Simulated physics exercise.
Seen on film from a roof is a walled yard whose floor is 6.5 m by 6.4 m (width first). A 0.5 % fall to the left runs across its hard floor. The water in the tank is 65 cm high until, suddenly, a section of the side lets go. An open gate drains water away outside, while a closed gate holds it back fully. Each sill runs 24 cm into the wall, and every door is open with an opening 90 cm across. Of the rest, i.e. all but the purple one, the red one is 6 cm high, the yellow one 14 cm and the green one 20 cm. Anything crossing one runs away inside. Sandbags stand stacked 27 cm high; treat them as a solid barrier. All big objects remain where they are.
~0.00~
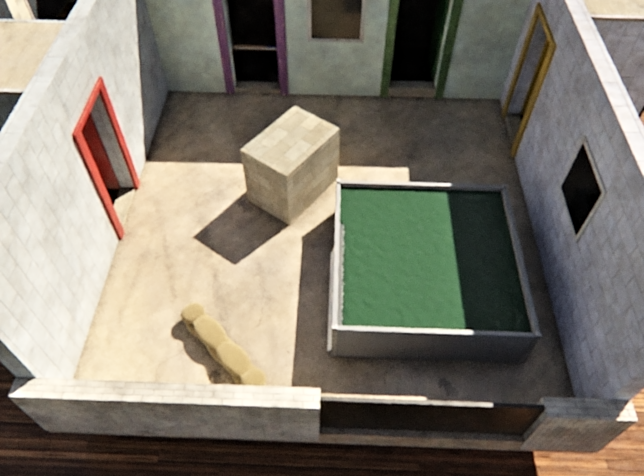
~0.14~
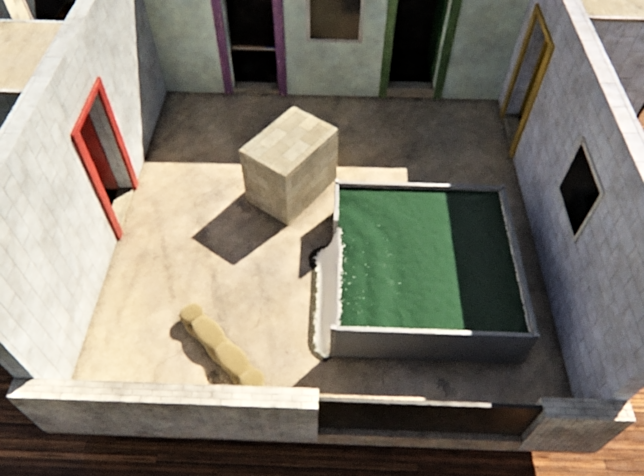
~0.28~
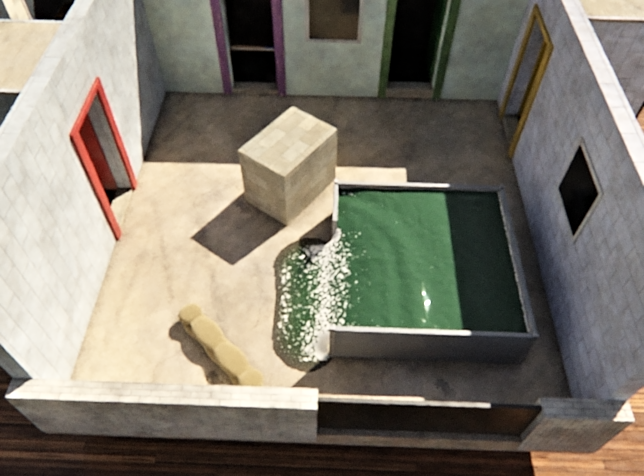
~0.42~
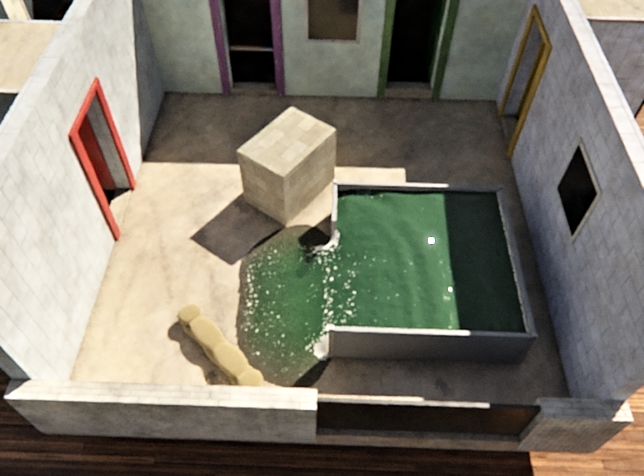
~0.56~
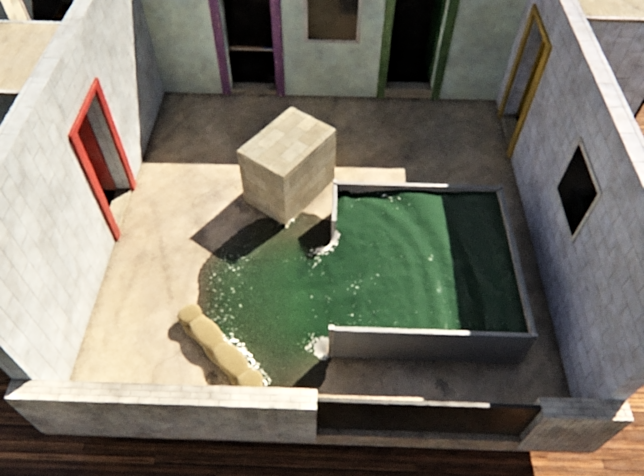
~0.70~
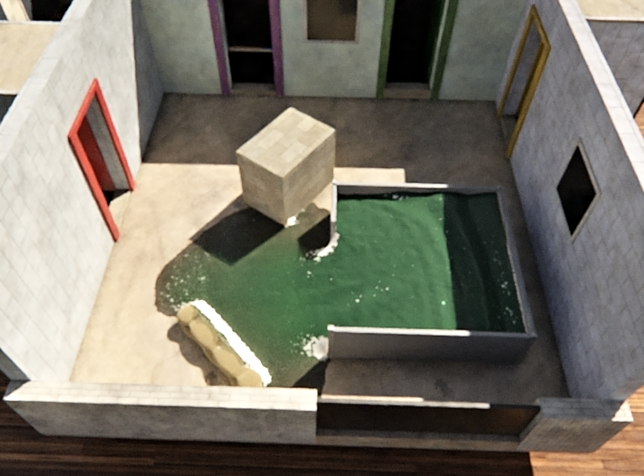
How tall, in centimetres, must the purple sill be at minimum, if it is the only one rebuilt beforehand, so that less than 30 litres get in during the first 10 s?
It needs to be at least 13 cm tall.
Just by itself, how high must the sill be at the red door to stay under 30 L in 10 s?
For the red door, about 24 cm.
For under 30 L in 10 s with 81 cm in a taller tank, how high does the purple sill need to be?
About 17 cm.
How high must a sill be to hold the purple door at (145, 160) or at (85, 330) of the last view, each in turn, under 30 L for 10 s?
First place around 13.0 cm, second around 15 cm.
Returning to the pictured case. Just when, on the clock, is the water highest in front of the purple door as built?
Peak time: About 6.0 s.
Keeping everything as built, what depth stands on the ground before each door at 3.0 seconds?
Depths in cm - red: 24, yellow: 0, purple: 0, green: 0.
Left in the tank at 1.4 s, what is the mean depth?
About 45 cm.
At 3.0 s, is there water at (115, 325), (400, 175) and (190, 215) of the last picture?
So the three spots come out swamped, spared, swamped, in that order.
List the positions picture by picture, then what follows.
The tank at (427, 254) is whole and still, 65 cm deep; the purple door at (253, 48) is dry, in the first picture.
Water pours out at (336, 289) and has run 0.3 m, to (313, 341); about 10 cm deep outside, 65 cm at the back, in the second picture.
Water pours out at (335, 291) and has run 0.8 m, to (280, 272); about 12 cm deep outside, 65 cm at the back, in the third picture.
The front is at (245, 284), 1.3 m from the gap at (334, 292); 2.7 m2 of floor is wet, 65 cm left at the back, in the fourth picture.
Water pours out at (334, 292) and has run 1.9 m, to (204, 287); about 8 cm deep outside, 65 cm at the back, in the fifth picture.
The front is at (161, 290), 2.5 m from the gap at (333, 293); 5.4 m2 of floor is wet, 61 cm left at the back; 3.1 m in a straight line remain to the purple door at (249, 50), in the sixth picture.
After 1.4 s water covers 30 % of the floor, deepest (46 cm) near (240, 348); it has not reached the purple door.
After 3.0 s water covers 50 % of the floor, deepest (34 cm) near (240, 348); it has not reached the purple door.
After 10.0 s water covers 95 % of the floor, deepest (14 cm) near (156, 119); 13 cm at the purple door, 69 litres in over its 10 cm sill.
At the purple door as built, the water arrived by 3.3 s and peaked near 18 cm at 6.0 s.
With a sill of 11.5 cm, 45 litres would have come in within the 10 s; with 15.5 cm, 10 litres. So under 30 litres takes about 13 cm.
